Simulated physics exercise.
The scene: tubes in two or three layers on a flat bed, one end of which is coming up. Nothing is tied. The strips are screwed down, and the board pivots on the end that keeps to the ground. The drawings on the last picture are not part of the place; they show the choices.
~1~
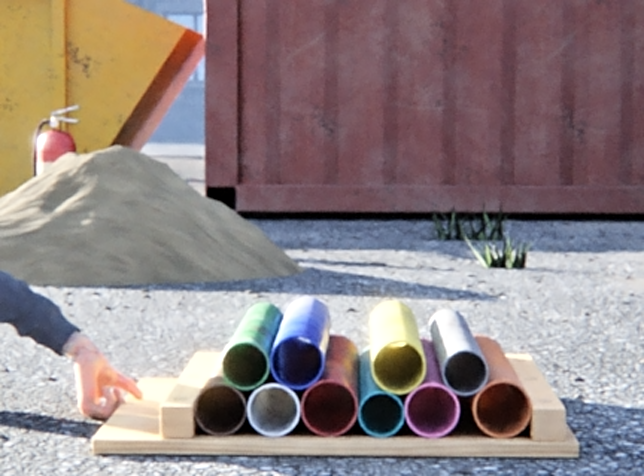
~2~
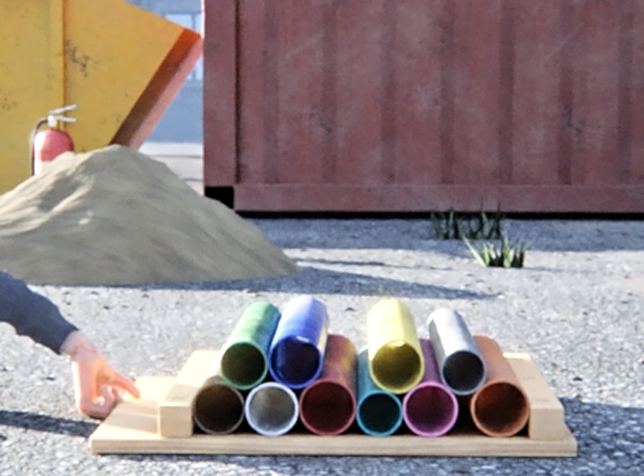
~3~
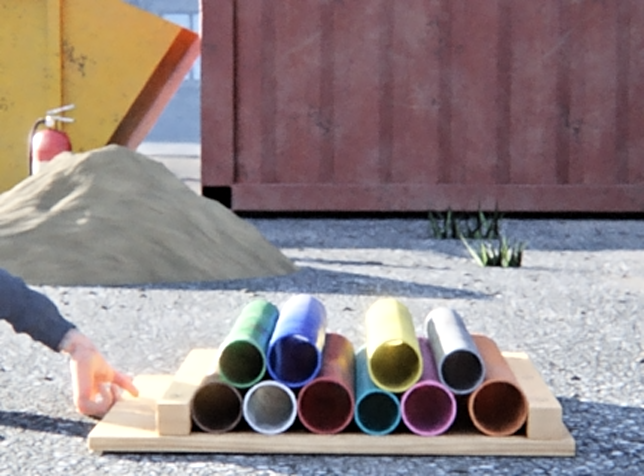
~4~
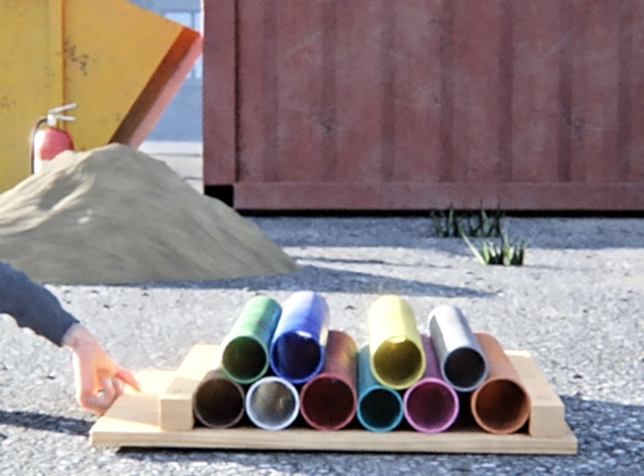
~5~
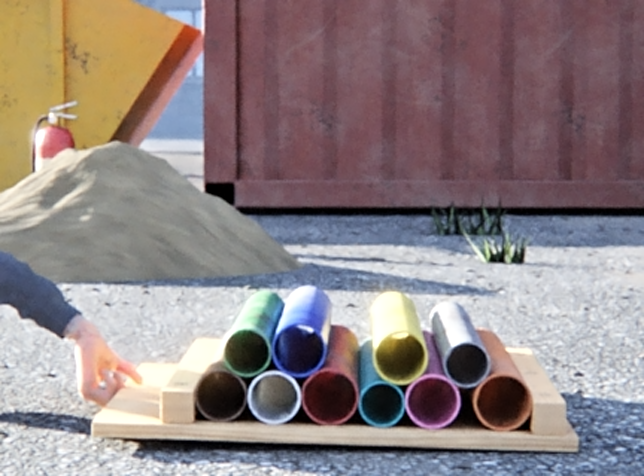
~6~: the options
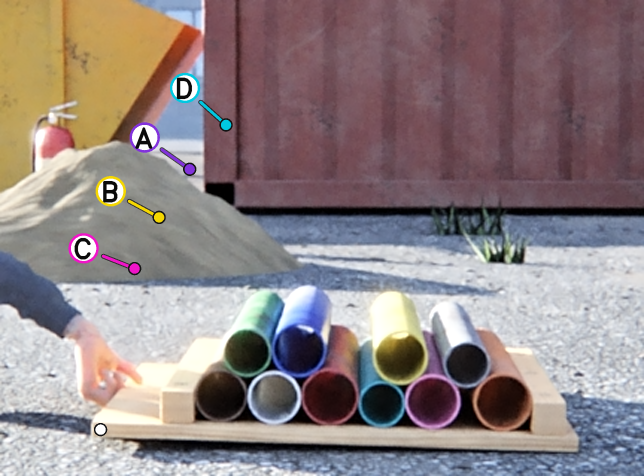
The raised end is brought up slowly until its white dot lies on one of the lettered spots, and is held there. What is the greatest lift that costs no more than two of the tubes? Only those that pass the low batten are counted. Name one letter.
Raise it to B.
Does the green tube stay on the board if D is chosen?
No, with D.
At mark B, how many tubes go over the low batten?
The count is none.
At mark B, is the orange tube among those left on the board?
Yes.
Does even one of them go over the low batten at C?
No.
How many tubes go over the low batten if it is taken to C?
The count is none.
On the marked copy, A at (190, 169); B at (159, 217); C at (134, 269); D at (226, 125); the white dot at (100, 430).
Taking B. A third of the way, board at 17°.
Two thirds of the way, board at 28°.
When it is over, board at 28°, none over the low batten.
As for the rest, A four over the low batten (grey, blue, green, yellow); C none over the low batten; D four over the low batten (grey, blue, green, yellow).
